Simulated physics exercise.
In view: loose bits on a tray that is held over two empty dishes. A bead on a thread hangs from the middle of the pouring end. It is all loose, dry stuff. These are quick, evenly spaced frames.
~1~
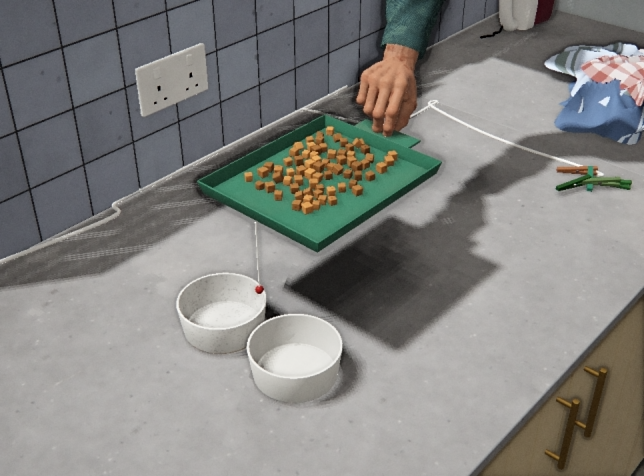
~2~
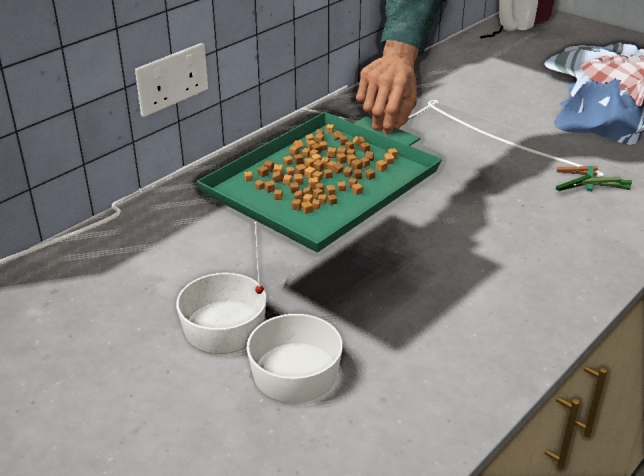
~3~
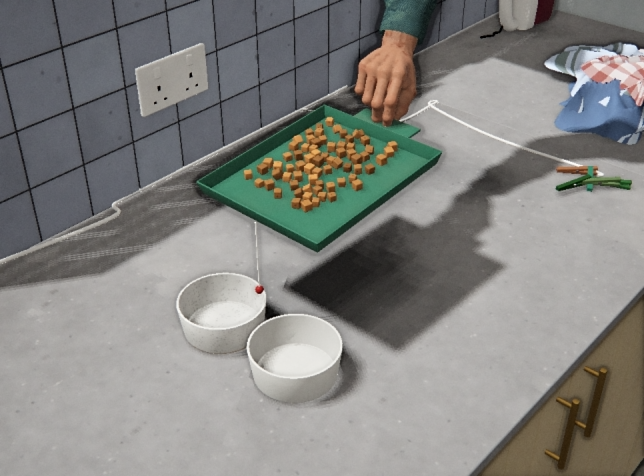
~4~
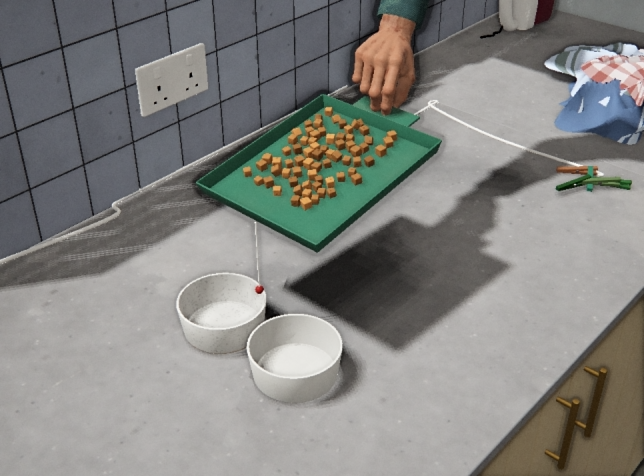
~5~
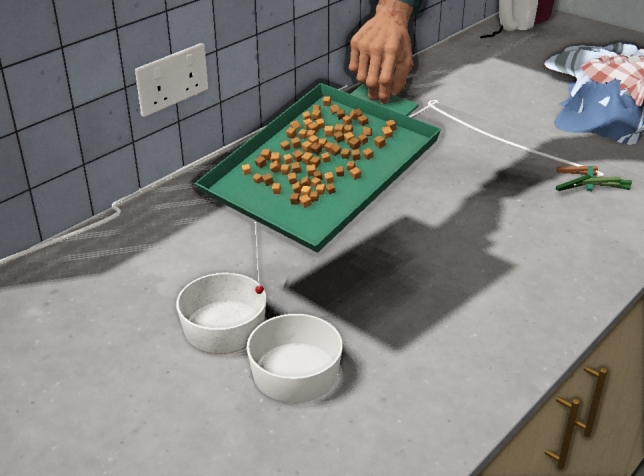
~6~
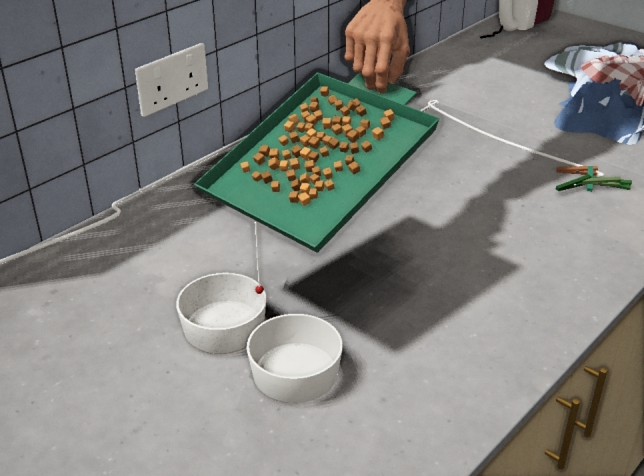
A hand slowly tilts a green tray of small brown cubes above two white dishes.
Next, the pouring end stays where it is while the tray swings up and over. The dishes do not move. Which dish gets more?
The left-hand dish gets more.
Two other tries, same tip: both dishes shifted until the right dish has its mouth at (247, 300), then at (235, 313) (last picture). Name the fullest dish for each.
In turn: Right; the right one.
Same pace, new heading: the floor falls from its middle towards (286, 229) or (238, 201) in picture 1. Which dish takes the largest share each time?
At the first place the dish on the right, at the second the dish on the left.
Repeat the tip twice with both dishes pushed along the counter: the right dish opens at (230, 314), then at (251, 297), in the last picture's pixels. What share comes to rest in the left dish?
First some 10, then 0 per cent.
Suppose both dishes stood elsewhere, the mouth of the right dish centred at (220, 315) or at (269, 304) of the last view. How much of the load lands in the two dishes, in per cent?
Near 60 % and 10 %.
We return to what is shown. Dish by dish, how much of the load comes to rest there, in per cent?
Left dish: 60 %, right dish: 20 %.
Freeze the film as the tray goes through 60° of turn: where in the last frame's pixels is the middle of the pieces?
Roughly at (253, 197).
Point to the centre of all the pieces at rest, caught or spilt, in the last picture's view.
At about (223, 334).
Just after the last frame, tray tipped steeply; almost all on the tray; just a few in the left dish; just a few in the air.
A moment on, tray tipped right over; the larger part on the tray; just a few in the right dish; about a tenth in the left dish; about a tenth in the air.
Further on, tray tipped past a quarter turn; roughly a quarter in the right dish; roughly half in the left dish; roughly a quarter outside both.
When it is over, tray tipped past a quarter turn; roughly a quarter in the right dish; roughly half in the left dish; roughly a quarter outside both.
